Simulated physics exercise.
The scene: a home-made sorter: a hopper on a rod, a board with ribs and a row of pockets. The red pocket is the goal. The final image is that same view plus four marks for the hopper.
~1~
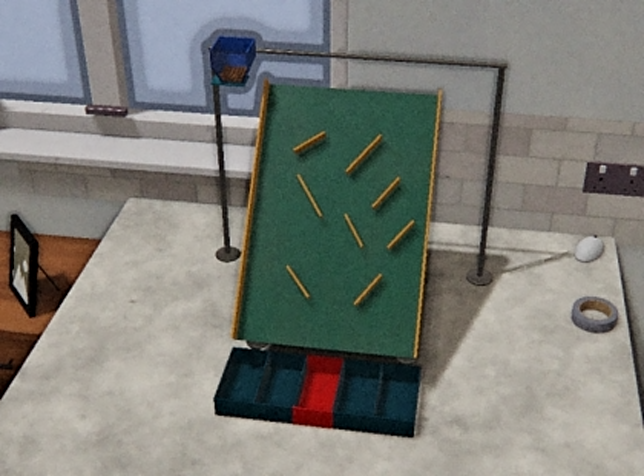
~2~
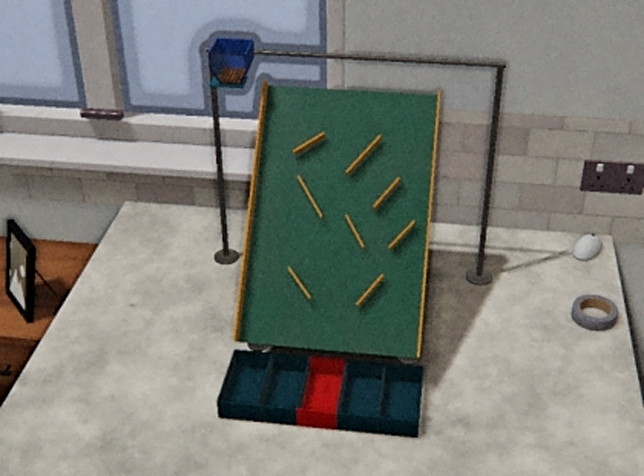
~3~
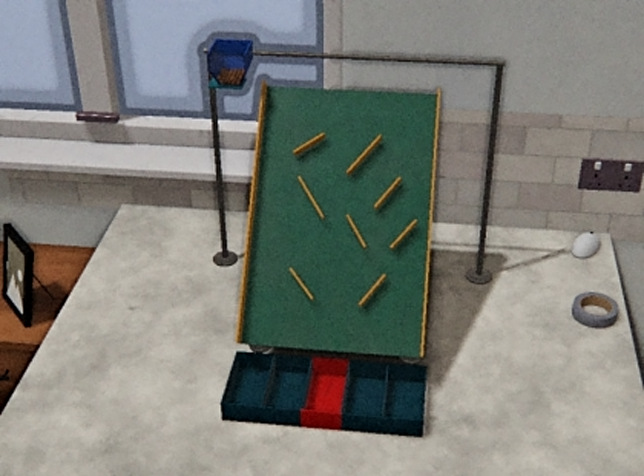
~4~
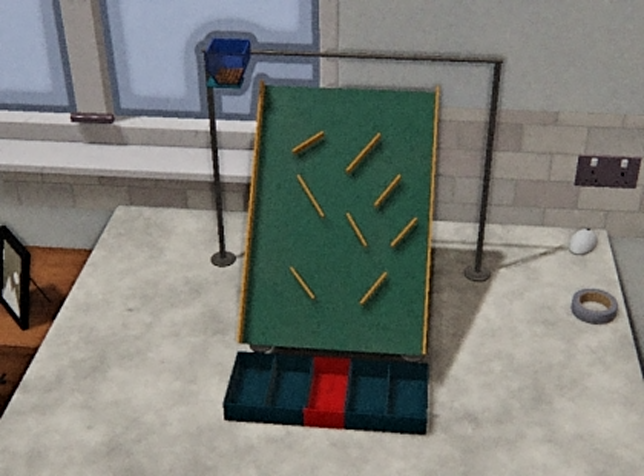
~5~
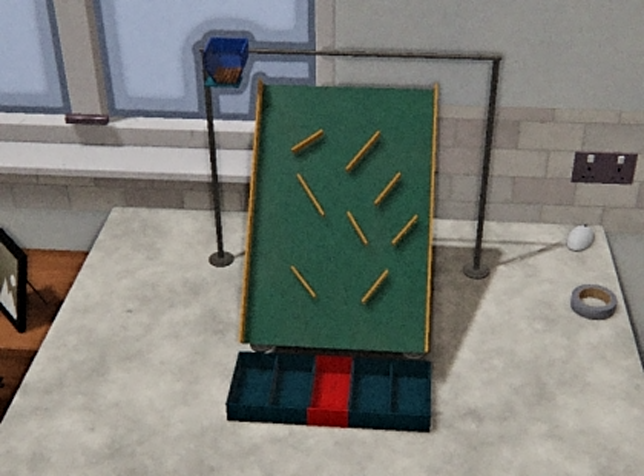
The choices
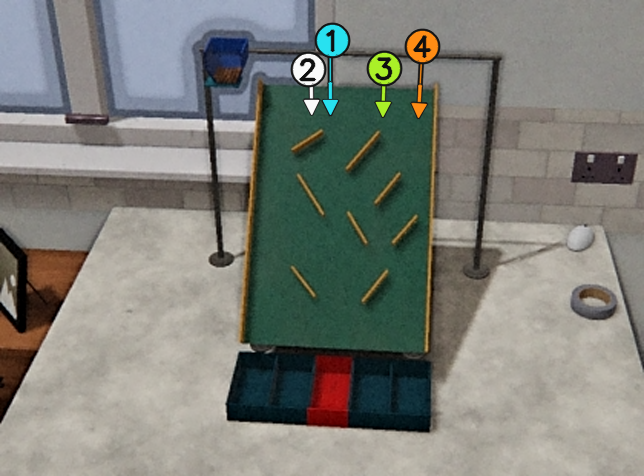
Green board with slanted wooden ribs standing behind a row of dark pockets with one red, nothing moving but the slightly drifting view.
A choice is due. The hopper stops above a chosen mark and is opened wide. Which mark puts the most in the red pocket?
Mark 3.
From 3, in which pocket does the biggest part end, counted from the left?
The third.
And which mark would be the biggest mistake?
Mark 2.
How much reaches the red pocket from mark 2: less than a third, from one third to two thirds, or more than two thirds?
It is less than a third.
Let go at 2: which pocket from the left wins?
The first.
On the marked copy, mark 1 meets the board at (330, 109); mark 2 meets the board at (311, 109); mark 3 meets the board at (382, 111); mark 4 meets the board at (418, 112).
With 1, about a third in the red pocket, about half in other pockets, about a quarter outside the box.
With 2, a stray few in the red pocket, most in other pockets, a small part outside the box.
With 3, about two thirds in the red pocket, about a quarter in other pockets.
With 4, about a third in the red pocket, about half in other pockets, a small part outside the box.
